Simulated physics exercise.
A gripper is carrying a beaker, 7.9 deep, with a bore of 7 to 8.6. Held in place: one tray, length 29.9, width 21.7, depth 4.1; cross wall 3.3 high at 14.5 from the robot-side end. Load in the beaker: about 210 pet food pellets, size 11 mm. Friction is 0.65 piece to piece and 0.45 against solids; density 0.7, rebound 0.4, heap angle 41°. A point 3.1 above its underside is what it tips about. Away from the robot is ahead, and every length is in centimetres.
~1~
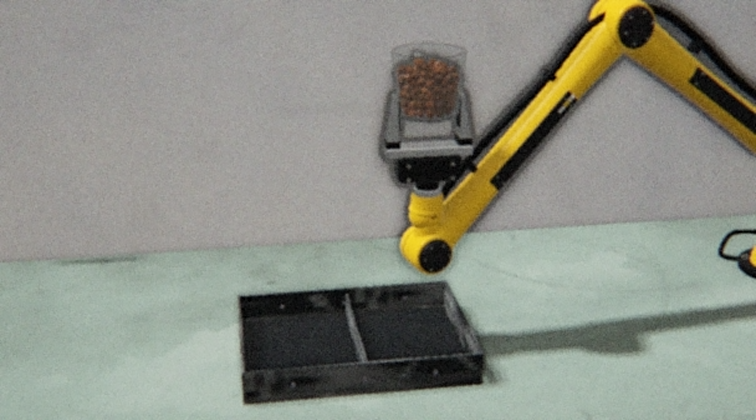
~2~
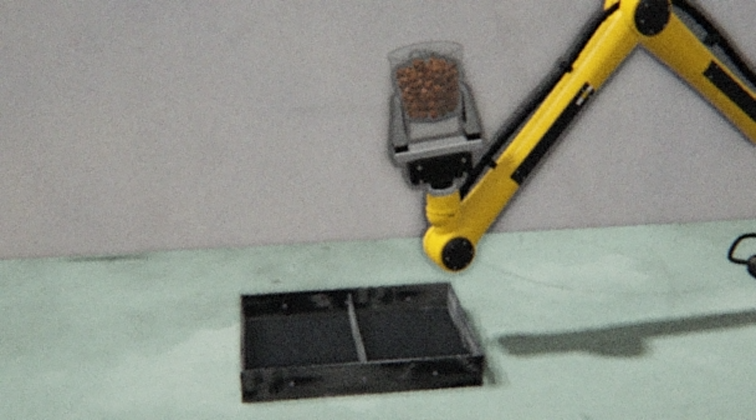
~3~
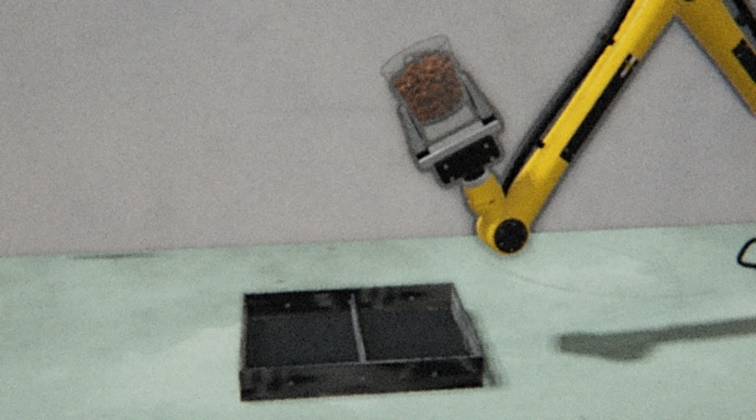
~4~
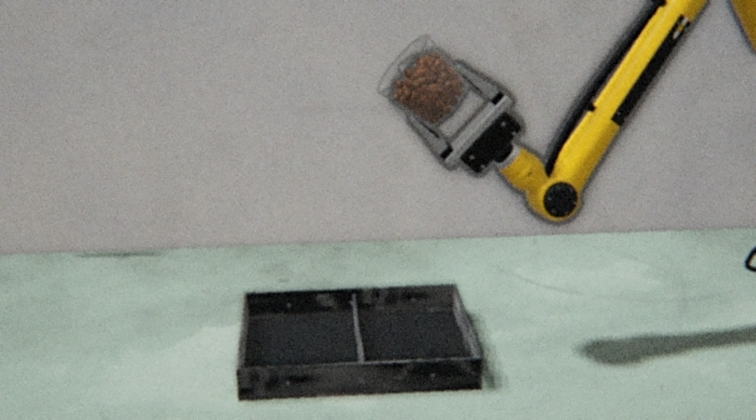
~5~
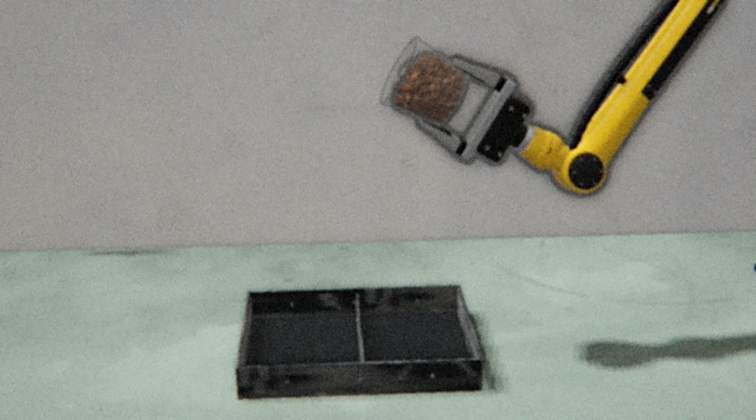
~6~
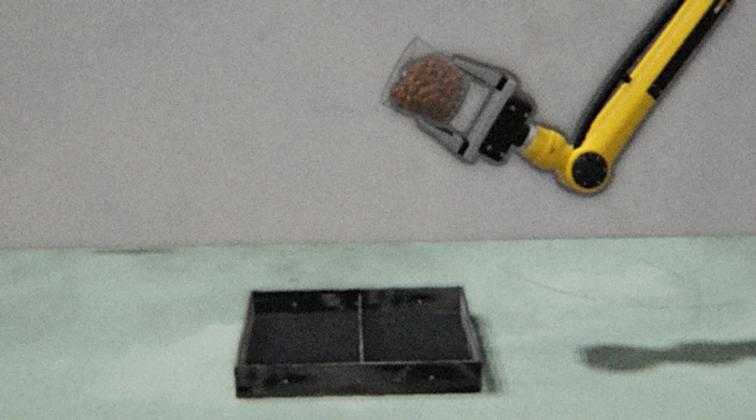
A yellow robot arm held a clear beaker of brown pellets above a black divided tray, then swung its wrist to the right and upward, tilting the beaker well over to the left.
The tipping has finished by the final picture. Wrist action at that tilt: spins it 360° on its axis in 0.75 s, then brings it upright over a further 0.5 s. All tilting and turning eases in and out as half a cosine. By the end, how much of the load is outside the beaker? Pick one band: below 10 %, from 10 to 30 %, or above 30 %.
The share falls below 10 %.
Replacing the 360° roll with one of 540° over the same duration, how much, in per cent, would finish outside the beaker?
It would come to around 0 per cent.
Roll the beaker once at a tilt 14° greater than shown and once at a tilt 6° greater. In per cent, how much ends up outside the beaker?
About 15 and 5 per cent.
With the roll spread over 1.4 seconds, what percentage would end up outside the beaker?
It would come to around 0 percent.
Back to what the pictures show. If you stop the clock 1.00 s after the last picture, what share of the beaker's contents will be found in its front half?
Estimated share: About 55 %.
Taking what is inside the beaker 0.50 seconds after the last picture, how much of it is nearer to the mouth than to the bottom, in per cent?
40 %.
Then, 0.50 s later, tipped 61°, highest piece 41 above the table; 207 in the beaker.
Then, 1.00 s later, tipped 31°, highest piece 40 above the table; 205 in the beaker, 2 in the far-side part.
Then, 1.45 s later, upright, highest piece 41 above the table; 205 in the beaker, 1 in the robot-side part, 1 in the far-side part.
Then, 2.15 s later, upright, highest piece 41 above the table; 205 in the beaker, 1 in the robot-side part, 1 in the far-side part.
At rest, 205 in the beaker, 1 in the robot-side part, 1 in the far-side part. That is 1 % outside the beaker.
